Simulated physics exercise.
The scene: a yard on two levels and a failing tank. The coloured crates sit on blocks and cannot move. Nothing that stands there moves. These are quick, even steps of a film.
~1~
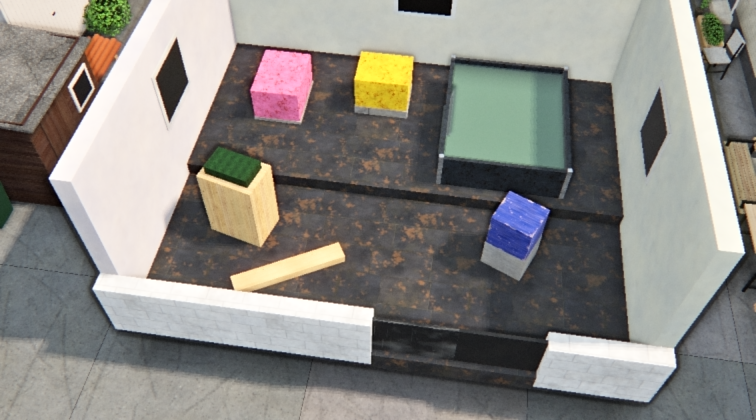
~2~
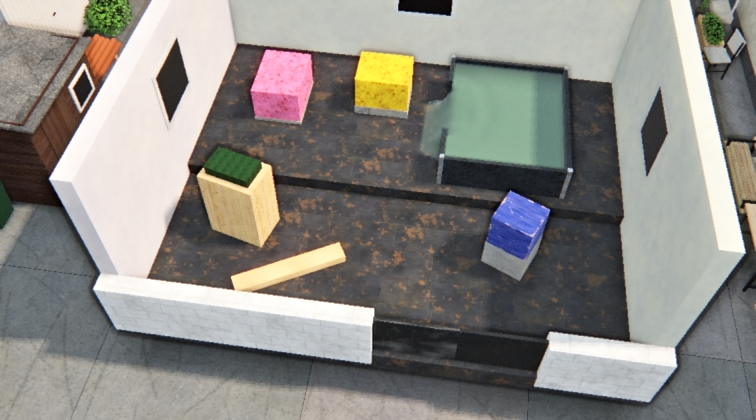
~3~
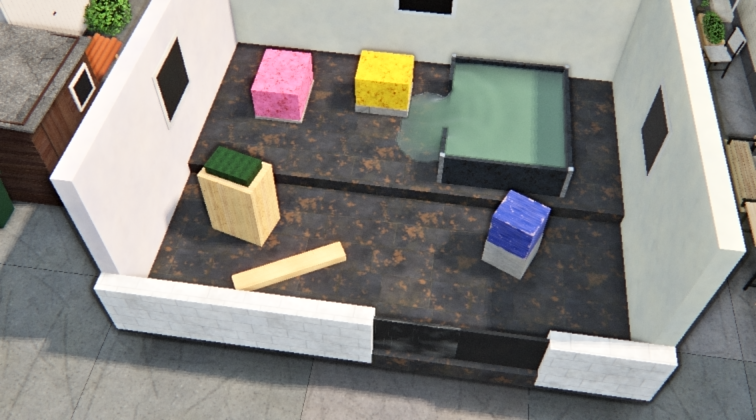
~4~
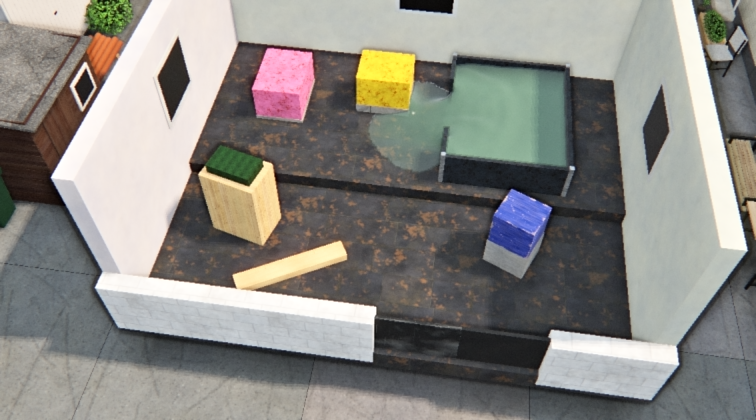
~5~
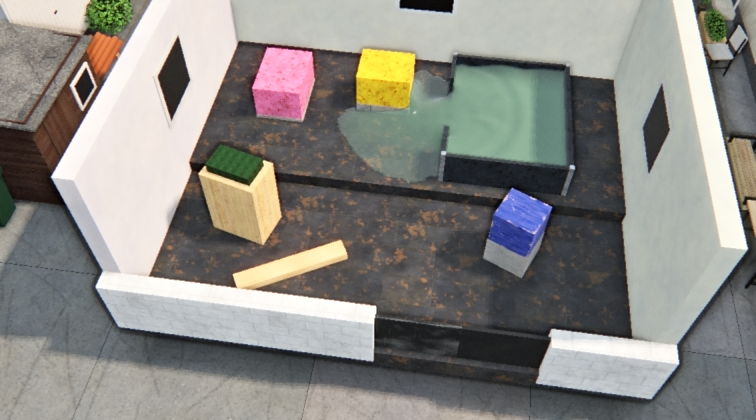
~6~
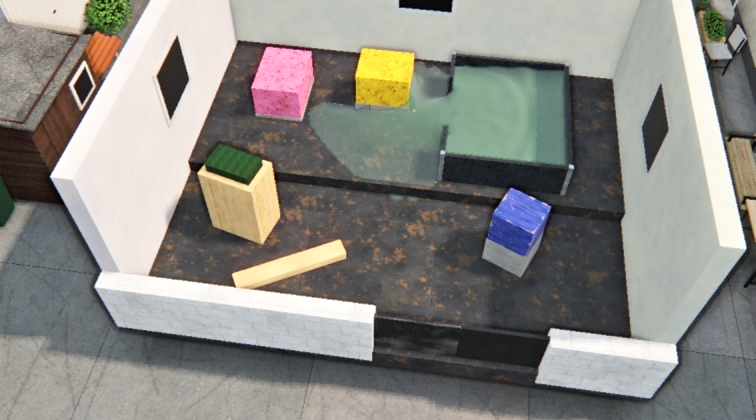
To begin with, greenish water sits still in a dark-walled tank on the upper level of a walled yard, near pink and yellow blocks. Water then pours out of the tank's left side and spreads leftward across the dark floor in a widening sheet, passing in front of the yellow block.
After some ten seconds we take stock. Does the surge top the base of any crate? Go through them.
The blue crate stays dry; the pink crate gets wet; the yellow crate gets wet.
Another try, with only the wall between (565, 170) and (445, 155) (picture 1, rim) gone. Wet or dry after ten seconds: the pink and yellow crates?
The pink crate is safe; the yellow crate escapes it.
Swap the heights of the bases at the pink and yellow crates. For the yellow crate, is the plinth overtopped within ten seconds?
One by one: Yellow is wetted.
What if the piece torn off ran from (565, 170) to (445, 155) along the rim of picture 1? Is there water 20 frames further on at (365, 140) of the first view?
At that place: Free of water.
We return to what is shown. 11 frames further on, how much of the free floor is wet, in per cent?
Close to 35 %.
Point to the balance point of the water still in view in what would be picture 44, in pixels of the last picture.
Around (378, 157).
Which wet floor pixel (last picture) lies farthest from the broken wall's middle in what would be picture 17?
I would point to (165, 237).
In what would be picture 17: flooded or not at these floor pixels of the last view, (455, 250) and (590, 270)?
One after the other: Dry, no water.
A moment on, water covers 20 % of the floor; the blue crate not reached, the pink crate water round its plinth, the yellow crate water round its plinth.
Next, water covers 35 % of the floor; the blue crate not reached, the pink crate water round its plinth, the yellow crate water round its plinth.
Then, water covers 55 % of the floor; the blue crate not reached, the pink crate water round its plinth, the yellow crate water round its plinth.
Later, water covers 80 % of the floor; the blue crate water round its plinth, the pink crate water round its plinth, the yellow crate water round its plinth.
In the end, water covers 95 % of the floor; the blue crate stayed above the water, the pink crate was topped, the yellow crate was topped.
